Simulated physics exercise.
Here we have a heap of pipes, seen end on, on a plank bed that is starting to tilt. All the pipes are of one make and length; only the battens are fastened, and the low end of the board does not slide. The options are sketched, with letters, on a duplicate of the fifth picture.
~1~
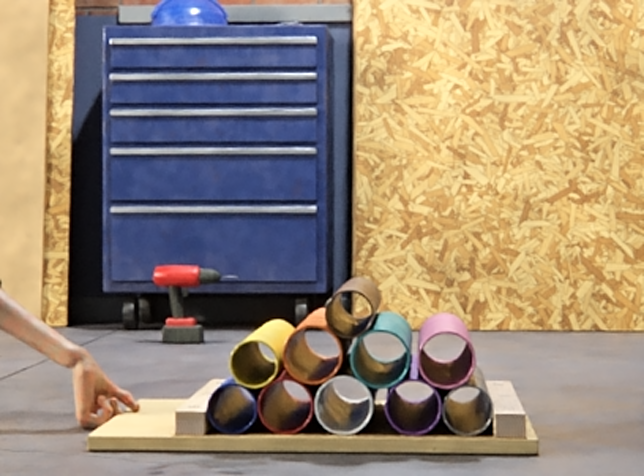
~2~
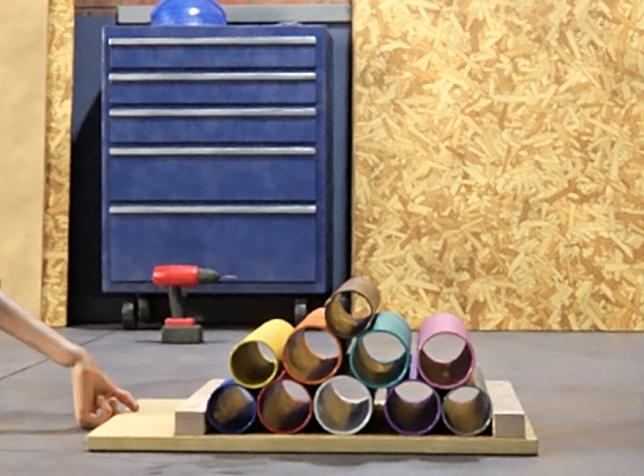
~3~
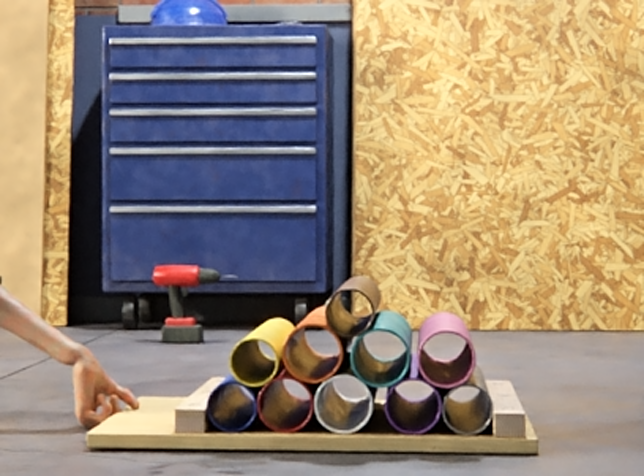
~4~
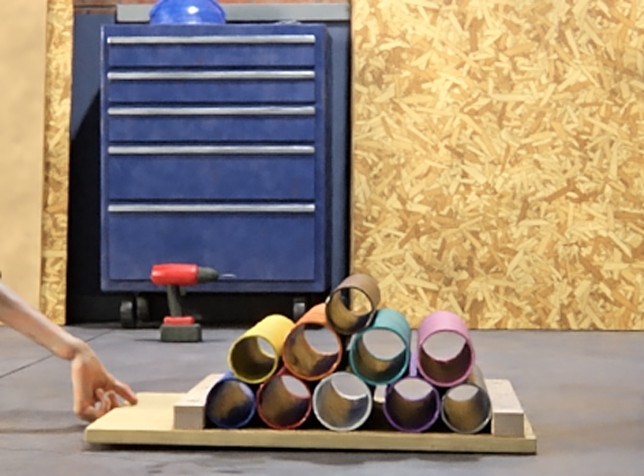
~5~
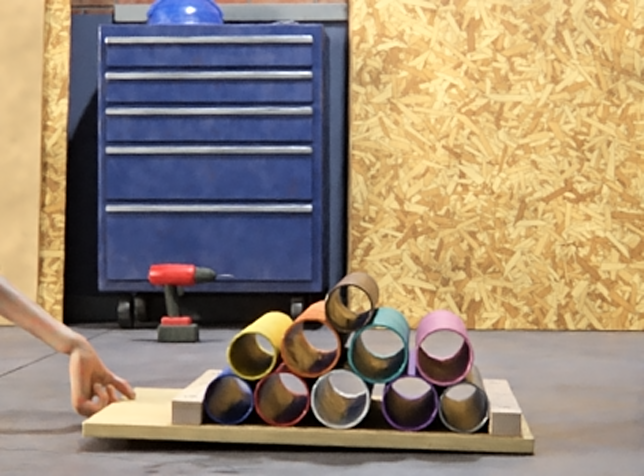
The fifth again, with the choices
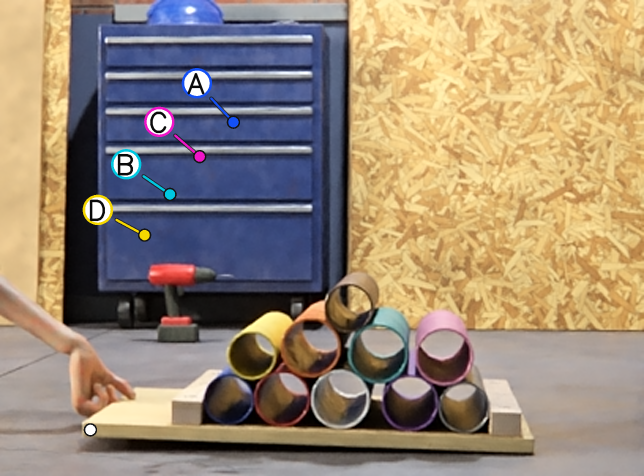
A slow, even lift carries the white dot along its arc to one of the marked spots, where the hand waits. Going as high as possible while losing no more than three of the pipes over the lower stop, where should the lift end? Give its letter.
It can be raised to D.
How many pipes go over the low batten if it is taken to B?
The count is four.
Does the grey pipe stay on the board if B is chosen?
Yes.
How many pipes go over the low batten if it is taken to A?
At A the number is five.
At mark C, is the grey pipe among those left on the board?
Yes.
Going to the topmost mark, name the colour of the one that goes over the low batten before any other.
First is the pink one.
On the marked copy, A at (233, 122); B at (170, 195); C at (200, 157); D at (144, 235); the white dot at (91, 430).
Taking D. A third of the way, board at 17°.
Two thirds of the way, board at 28°.
When it is over, board at 28°, three over the low batten (turquoise, pink, brown).
As for the rest, A five over the low batten; B four over the low batten (turquoise, pink, orange, brown); C five over the low batten.
